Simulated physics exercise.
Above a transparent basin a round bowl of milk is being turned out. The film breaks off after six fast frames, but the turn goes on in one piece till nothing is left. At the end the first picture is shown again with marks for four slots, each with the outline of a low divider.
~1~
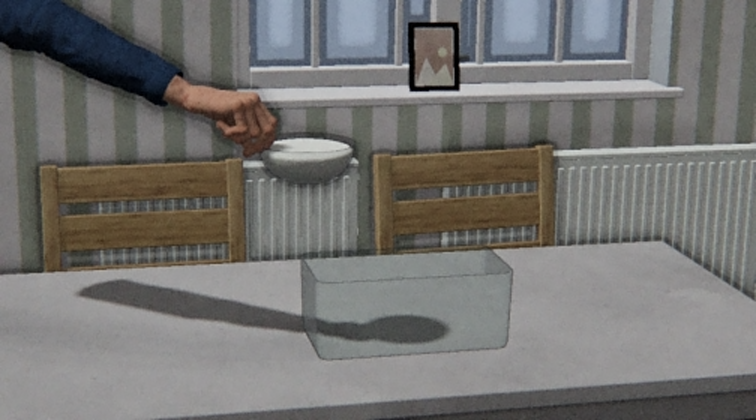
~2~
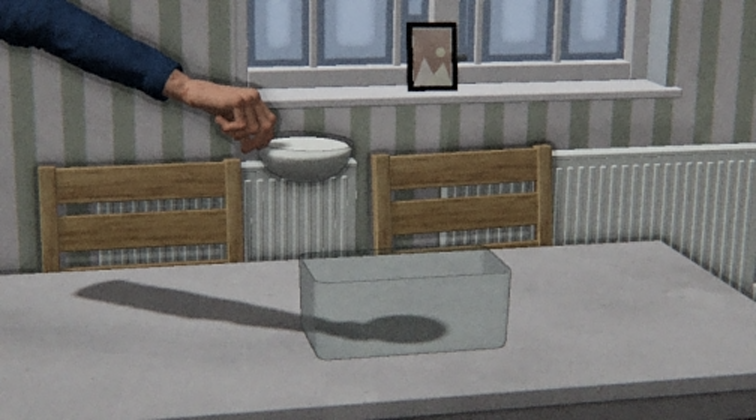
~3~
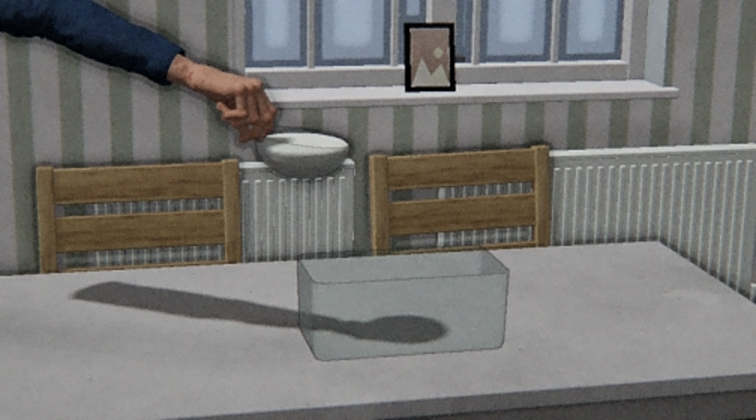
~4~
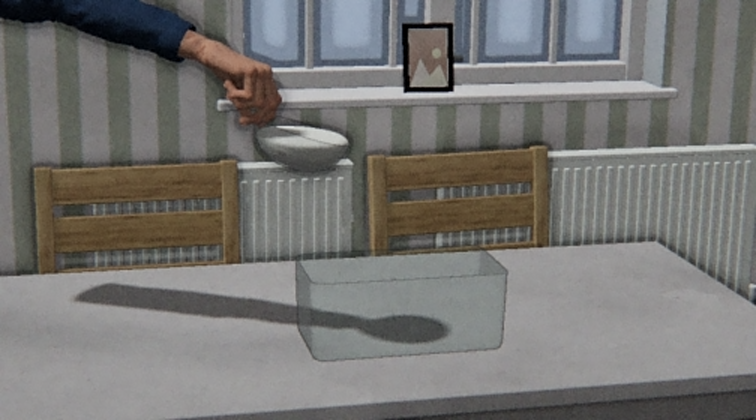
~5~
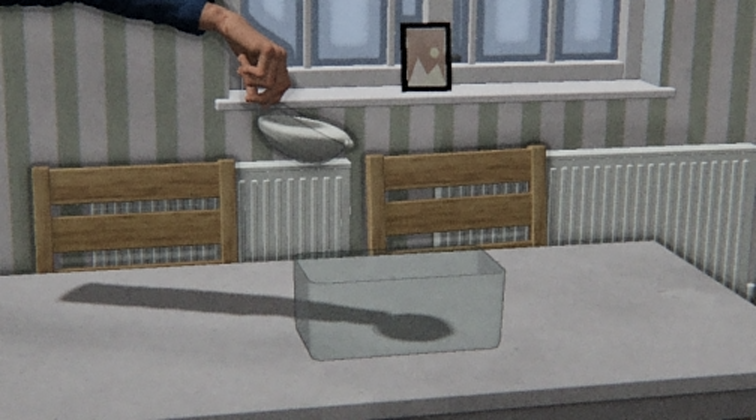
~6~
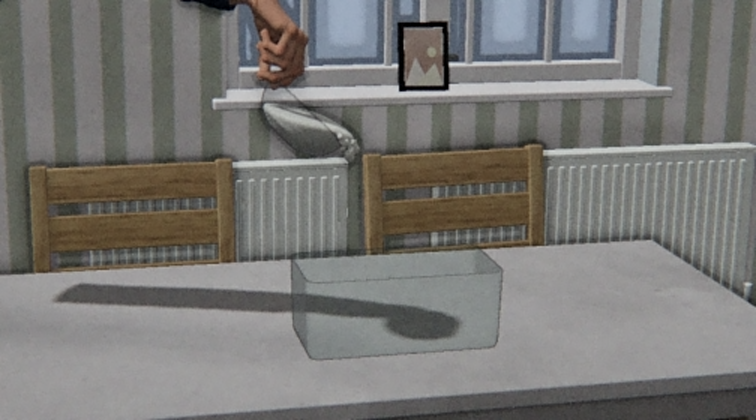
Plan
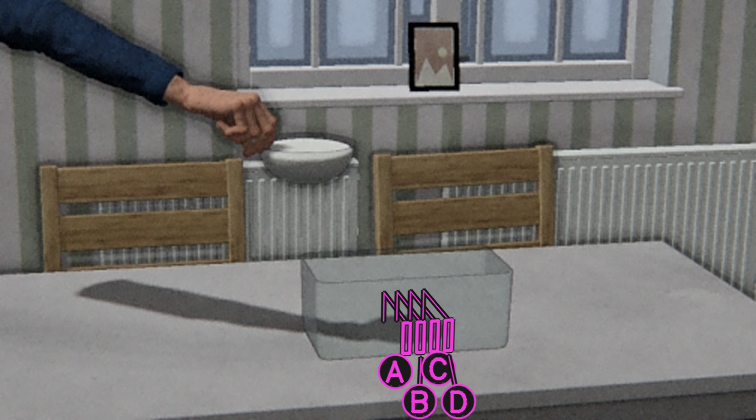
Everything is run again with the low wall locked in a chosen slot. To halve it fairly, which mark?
I would pick position D.
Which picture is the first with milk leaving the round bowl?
In picture 4.
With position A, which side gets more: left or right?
The right one.
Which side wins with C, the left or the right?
The right side.
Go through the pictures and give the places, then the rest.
Upright, lip at (353, 140); basin from (317, 359) to (507, 346); nothing has left yet, in the first picture.
Tipped about 2°, lip at (351, 140); nothing has left yet, in the second picture.
Tipped about 8°, lip at (349, 141); nothing has left yet, in the third picture.
Tipped about 18°, lip at (347, 142); milk is over the lip, down to (347, 142), in the fourth picture.
Tipped about 30°, lip at (345, 141); milk is over the lip, down to (345, 141), in the fifth picture.
Tipped about 44°, lip at (343, 140); milk is over the lip, down to (349, 158), in the sixth picture.
On the marked copy, A at (406, 358); B at (420, 357); C at (434, 356); D at (448, 355).
Choosing A, about 16 % ends left of the wall and 76 % right of it; 8 % is lost outside.
Choosing B, about 23 % ends left of the wall and 68 % right of it; 9 % is lost outside.
Choosing C, about 30 % ends left of the wall and 62 % right of it; 9 % is lost outside.
Choosing D, about 42 % ends left of the wall and 47 % right of it; 11 % is lost outside.
